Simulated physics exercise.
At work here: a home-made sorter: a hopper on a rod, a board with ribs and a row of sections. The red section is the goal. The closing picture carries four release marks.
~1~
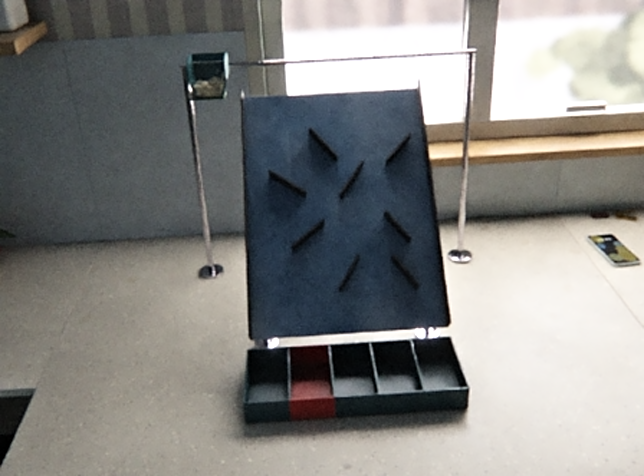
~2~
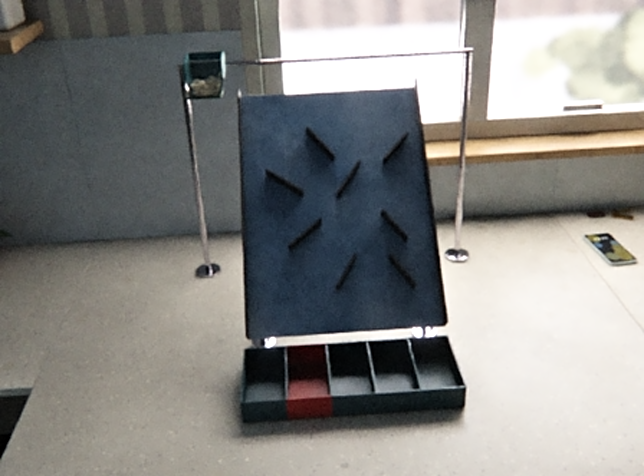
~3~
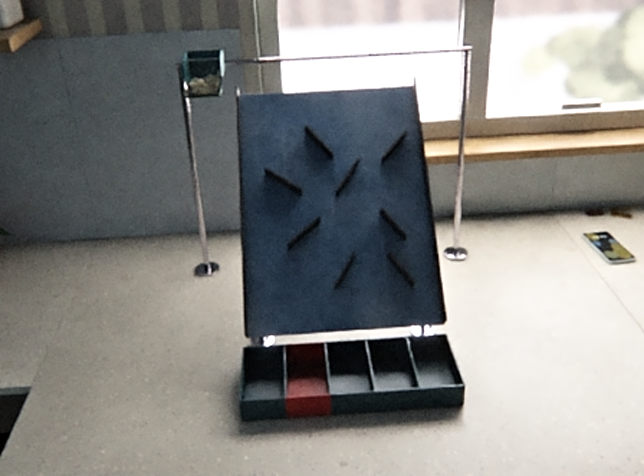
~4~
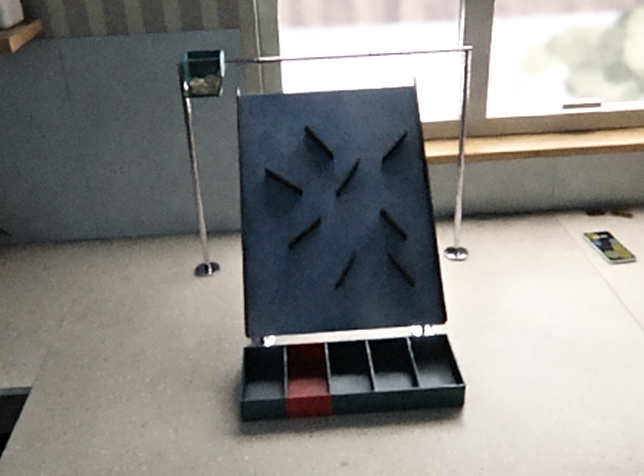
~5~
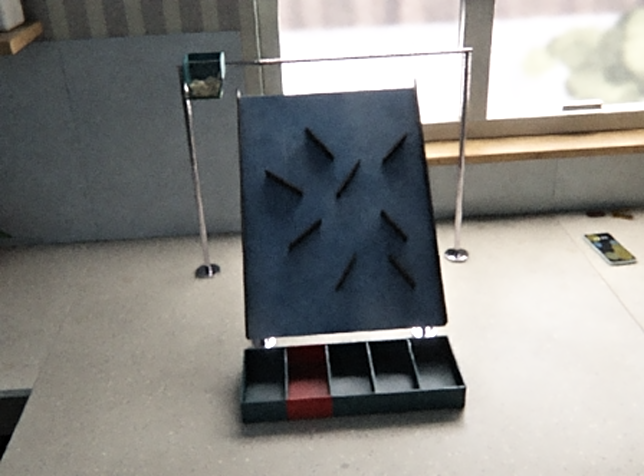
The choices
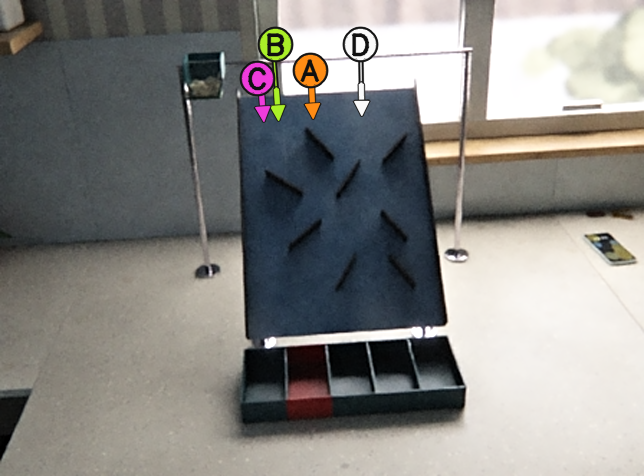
On a pale speckled countertop by a bright window, seen from the front and slightly above, a dark blue board leans upright with short dark ribs across its face. A small green hopper of pale contents hangs at the upper left on a thin metal rod frame, five open sections, the second from left red, sit below, and a phone-like object lies at right. Nothing on the setup moves; only the view shifts very slightly.
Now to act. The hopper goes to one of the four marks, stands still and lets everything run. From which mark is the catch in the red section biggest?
The best mark is A.
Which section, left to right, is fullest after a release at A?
The second.
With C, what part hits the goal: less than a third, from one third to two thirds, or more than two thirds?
Less than a third.
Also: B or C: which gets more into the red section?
The answer is B.
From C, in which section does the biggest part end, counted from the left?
It is the first one.
On the marked copy, mark A meets the board at (312, 113); mark B meets the board at (278, 115); mark C meets the board at (263, 116); mark D meets the board at (361, 110).
With A, about two thirds in the red section, about a quarter in other sections, a small part held on the board.
With B, about a third in the red section, about half in other sections, a small part held on the board.
With C, about a quarter in the red section, about two thirds in other sections, a small part held on the board, a stray few outside the box.
With D, a small part in the red section, most in other sections, a stray few held on the board.
